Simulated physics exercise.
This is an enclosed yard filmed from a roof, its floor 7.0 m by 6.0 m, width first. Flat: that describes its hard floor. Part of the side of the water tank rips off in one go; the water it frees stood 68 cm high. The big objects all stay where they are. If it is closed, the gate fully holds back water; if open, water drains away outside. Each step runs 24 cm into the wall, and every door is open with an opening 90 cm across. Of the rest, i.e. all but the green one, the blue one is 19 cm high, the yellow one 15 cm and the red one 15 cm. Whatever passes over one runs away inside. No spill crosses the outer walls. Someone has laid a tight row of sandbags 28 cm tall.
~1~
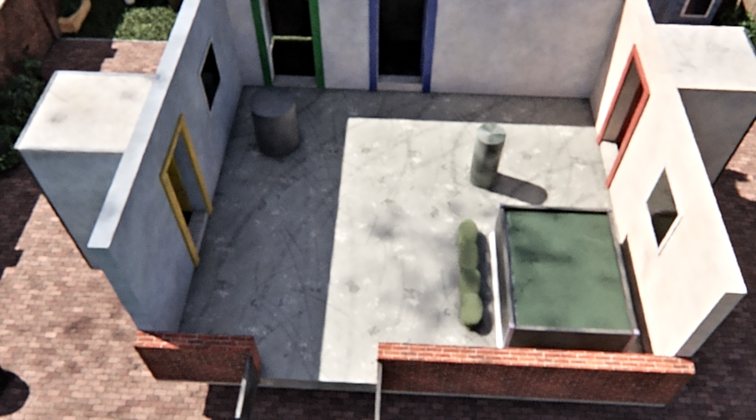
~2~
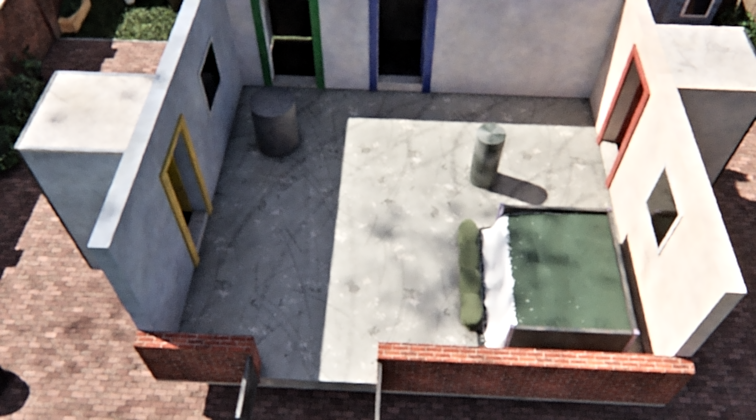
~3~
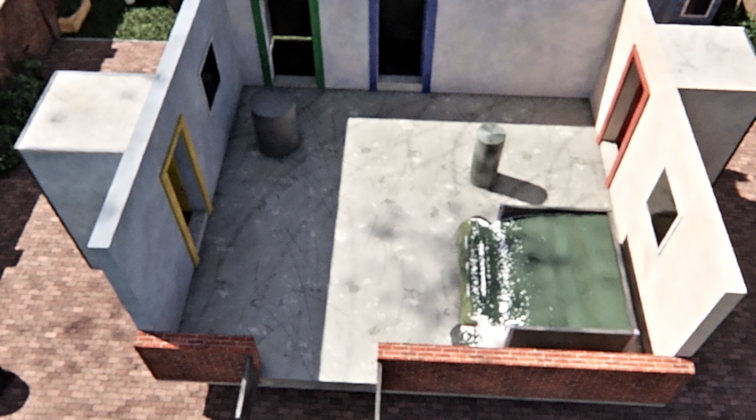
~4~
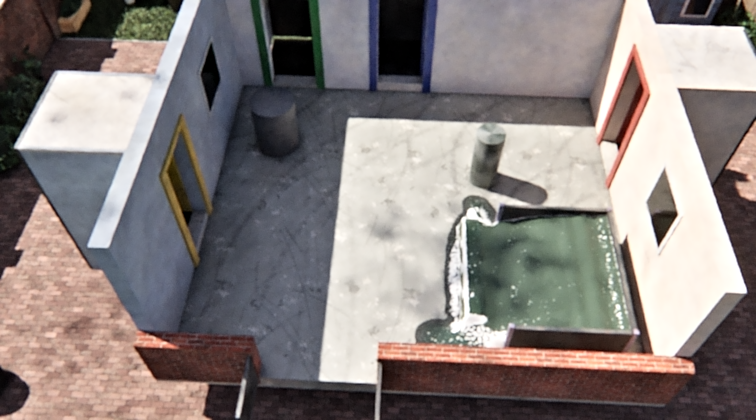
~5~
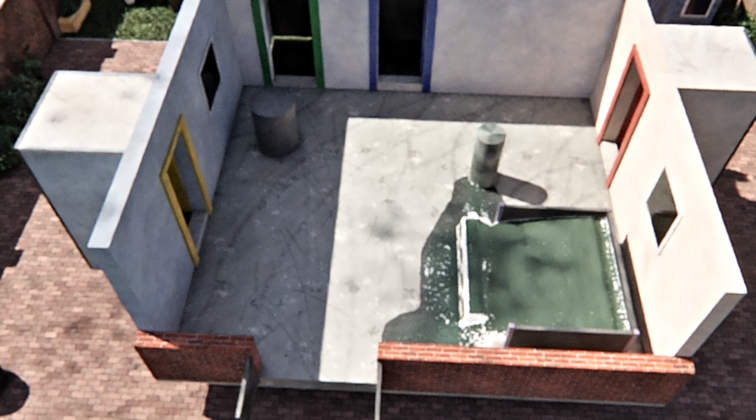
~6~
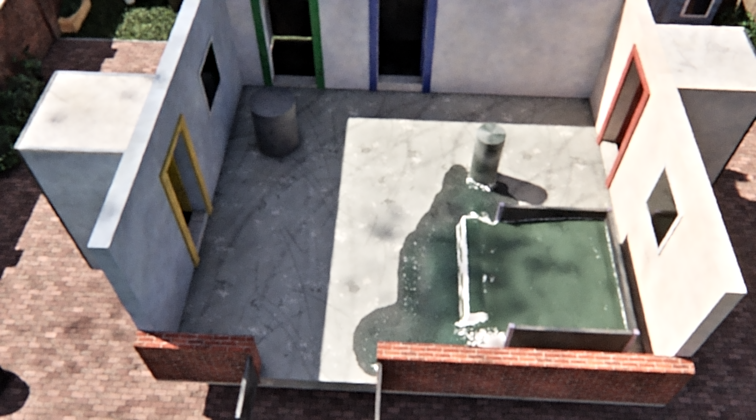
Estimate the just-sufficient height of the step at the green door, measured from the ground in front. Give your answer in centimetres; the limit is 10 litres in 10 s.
I would say 8 cm.
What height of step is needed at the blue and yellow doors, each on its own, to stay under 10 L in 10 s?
Close to 6.0 cm (blue) and close to 12.0 cm (yellow).
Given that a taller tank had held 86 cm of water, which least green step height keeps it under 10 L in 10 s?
Then a height close to 11.5 cm.
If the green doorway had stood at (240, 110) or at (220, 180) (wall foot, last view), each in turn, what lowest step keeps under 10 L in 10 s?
Minimums: About 8.0 cm and 6.5 cm.
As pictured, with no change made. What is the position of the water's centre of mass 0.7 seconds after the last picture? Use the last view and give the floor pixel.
Centre of the water: Approx. (498, 287) px.
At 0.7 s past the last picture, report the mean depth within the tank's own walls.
Near 38 cm, averaged.
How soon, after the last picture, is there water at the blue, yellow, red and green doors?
Arrives: Blue 1.6 s / yellow 1.6 s / red 1.4 s / green 2.4 s.
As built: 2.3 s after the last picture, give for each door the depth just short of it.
Blue door 6 cm, yellow door 17 cm, red door 6 cm, green door 1 cm.
Then, 0.7 s after the last picture water covers 35 % of the floor, deepest (46 cm) near (485, 278); it has not reached the green door.
Then, 2.3 s after the last picture water covers 65 % of the floor, deepest (24 cm) near (483, 241); it has not reached the green door.
Then, 9.3 s after the last picture water covers 95 % of the floor, deepest (14 cm) near (484, 259); 6 cm at the green door, 6 litres in over its 9 cm step.
At the green door as built, the water peaked near 12 cm, 5.1 s after the last picture.
With a step of 7 cm, 14 litres would have come in within the 10 s; with 9.5 cm, 5 litres. So under 10 litres takes about 8 cm.
